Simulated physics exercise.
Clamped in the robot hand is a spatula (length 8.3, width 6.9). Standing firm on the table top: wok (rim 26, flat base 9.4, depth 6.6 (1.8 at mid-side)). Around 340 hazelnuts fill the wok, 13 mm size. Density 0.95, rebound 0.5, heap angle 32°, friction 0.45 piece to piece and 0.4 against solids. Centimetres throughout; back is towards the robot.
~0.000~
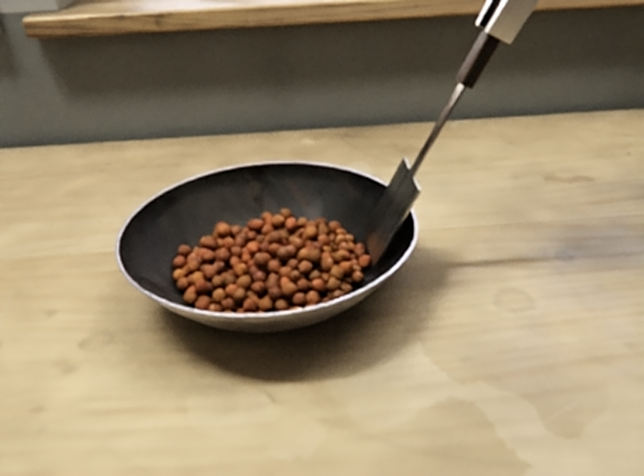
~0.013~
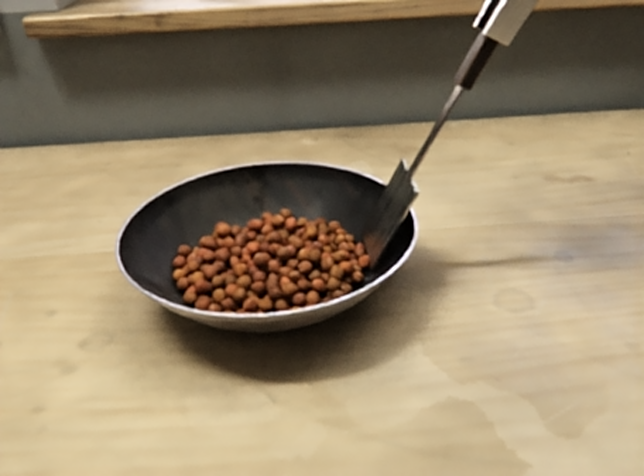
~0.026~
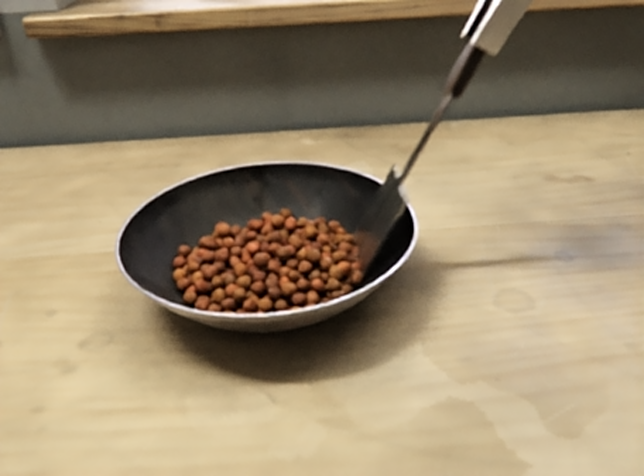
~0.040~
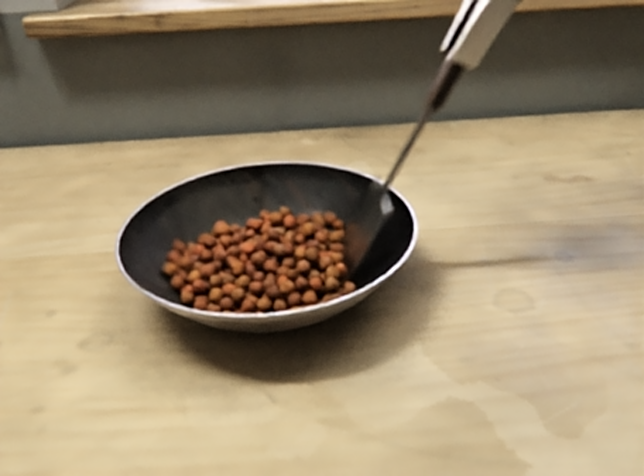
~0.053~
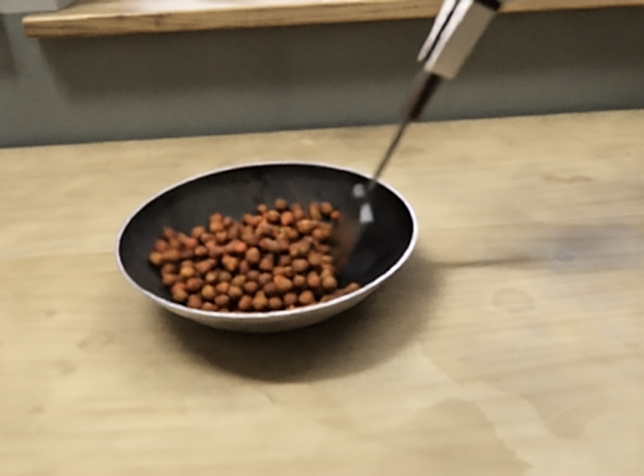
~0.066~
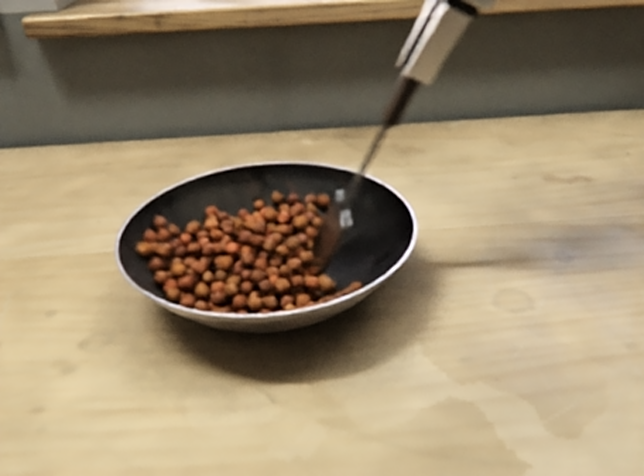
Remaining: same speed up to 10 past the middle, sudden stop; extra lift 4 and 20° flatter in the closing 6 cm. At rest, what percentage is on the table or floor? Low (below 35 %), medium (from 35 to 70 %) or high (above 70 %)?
Answer: Medium; from 35 to 70 % of the hazelnuts finish on the table or floor.
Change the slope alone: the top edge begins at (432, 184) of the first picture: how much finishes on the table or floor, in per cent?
About 40 per cent.
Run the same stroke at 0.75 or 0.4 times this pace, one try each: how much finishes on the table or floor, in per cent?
About 35 and 20 per cent.
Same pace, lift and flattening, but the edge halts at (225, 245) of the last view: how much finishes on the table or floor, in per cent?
About 10 per cent.
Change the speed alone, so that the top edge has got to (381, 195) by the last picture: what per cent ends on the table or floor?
About 25 per cent.
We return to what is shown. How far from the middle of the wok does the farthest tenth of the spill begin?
Some 85 cm.
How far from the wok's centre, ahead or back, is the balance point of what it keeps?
Roughly 2.5 cm ahead.
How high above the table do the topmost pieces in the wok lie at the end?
About 5.0 cm.
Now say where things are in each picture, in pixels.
The spatula top edge at (412, 173), sloping 63°; upper third of the load around (275, 255), from x 180 to 365, top at y 215; 336 in the wok, in the first picture.
The spatula top edge at (410, 174), sloping 63°; upper third of the load around (275, 255), from x 180 to 365, top at y 215, in the second picture.
The spatula top edge at (400, 182), sloping 63°; upper third of the load around (274, 256), from x 180 to 360, top at y 215, in the third picture.
The spatula top edge at (383, 193), sloping 63°; upper third of the load around (274, 255), from x 170 to 350, top at y 215, in the fourth picture.
The spatula top edge at (363, 202), sloping 63°; upper third of the load around (267, 249), from x 155 to 355, top at y 205, in the fifth picture.
The spatula top edge at (343, 206), sloping 63°; upper third of the load around (256, 248), from x 145 to 355, top at y 200; 336 in the wok, in the sixth picture.
After 0.10 s, sloping 63°, highest piece 8 above the table; 336 in the wok.
After 0.13 s, sloping 58°, highest piece 9 above the table; 332 in the wok, 4 on the blade or in flight.
After 0.35 s, sloping 43°, highest piece 29 above the table; 189 in the wok, 53 on the table or floor, 94 on the blade or in flight.
After 1.40 s, sloping 43°, highest piece 5 above the table; 189 in the wok, 147 on the table or floor.
In the end, 189 in the wok, 147 on the table or floor. That is 44 % on the table or floor.
